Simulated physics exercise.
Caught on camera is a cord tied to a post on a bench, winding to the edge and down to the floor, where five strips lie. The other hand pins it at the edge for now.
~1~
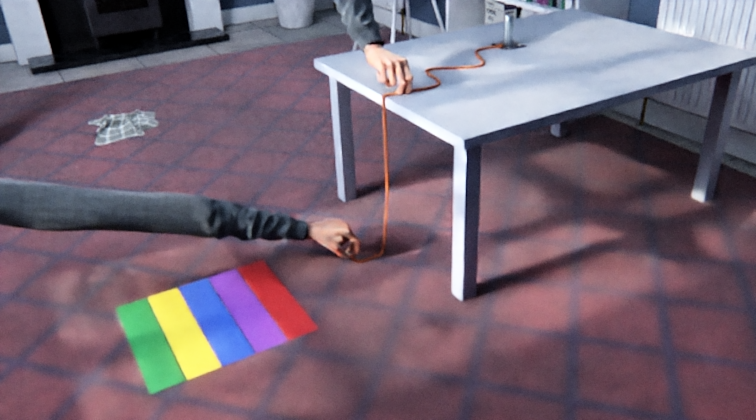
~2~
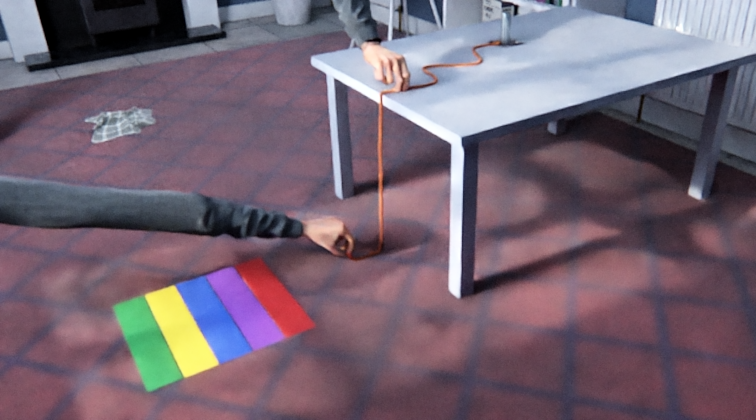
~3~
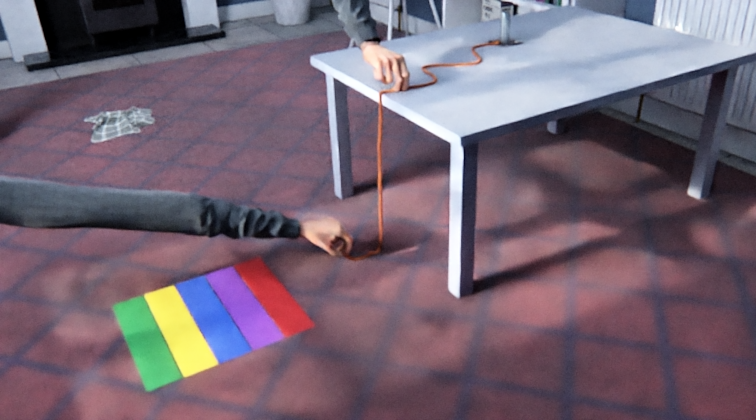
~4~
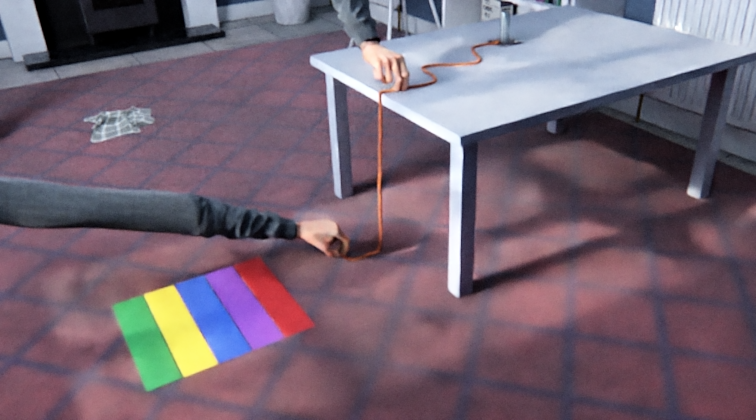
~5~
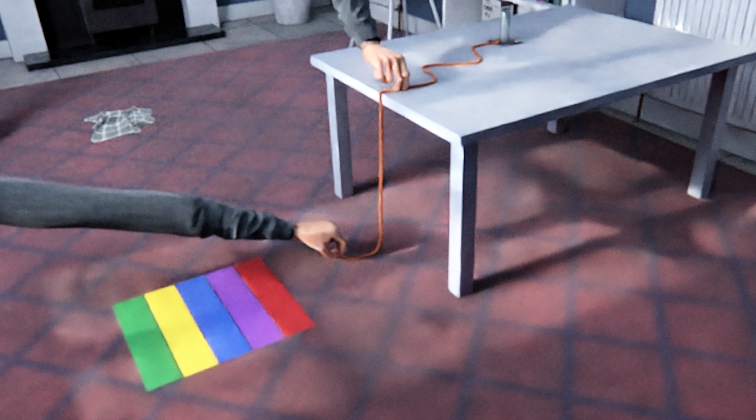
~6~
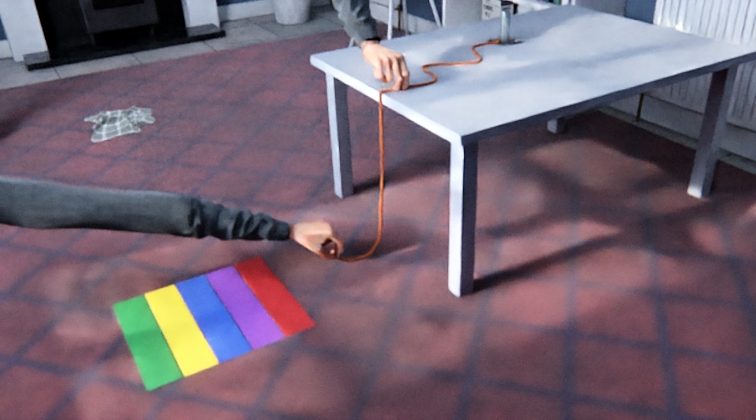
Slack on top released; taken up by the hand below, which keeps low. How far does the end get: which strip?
As far as the yellow strip.
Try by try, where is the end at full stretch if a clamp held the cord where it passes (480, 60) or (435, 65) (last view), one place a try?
First try close to (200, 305), second close to (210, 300).
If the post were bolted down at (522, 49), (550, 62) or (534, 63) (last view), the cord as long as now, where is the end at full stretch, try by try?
Roughly (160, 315), (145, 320) and (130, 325).
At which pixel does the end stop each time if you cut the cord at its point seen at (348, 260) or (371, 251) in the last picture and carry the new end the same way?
Taking them in turn, near (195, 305) and near (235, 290).
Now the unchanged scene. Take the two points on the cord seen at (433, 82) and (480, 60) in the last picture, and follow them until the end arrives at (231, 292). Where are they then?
First: (372, 94). Second: (449, 59).
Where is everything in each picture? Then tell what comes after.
The first picture shows end (351, 255); red (293, 320); purple (262, 332); blue (230, 344); yellow (196, 357); green (161, 370).
The second picture shows end (346, 253); cord through (474, 49) (462, 65) (435, 78) (383, 96) (381, 170) (381, 232).
The third picture shows end (343, 253).
The fourth picture shows end (341, 254); cord through (473, 48) (461, 65) (434, 77) (382, 95) (380, 169) (380, 232).
The fifth picture shows end (337, 255).
The sixth picture shows end (334, 256); cord through (473, 48) (461, 64) (435, 77) (383, 94) (382, 168) (380, 231).
Soon after, end near (231, 292); over purple.
After that, end near (193, 305); over blue.
At the stop, end near (170, 313); over yellow. Over yellow.
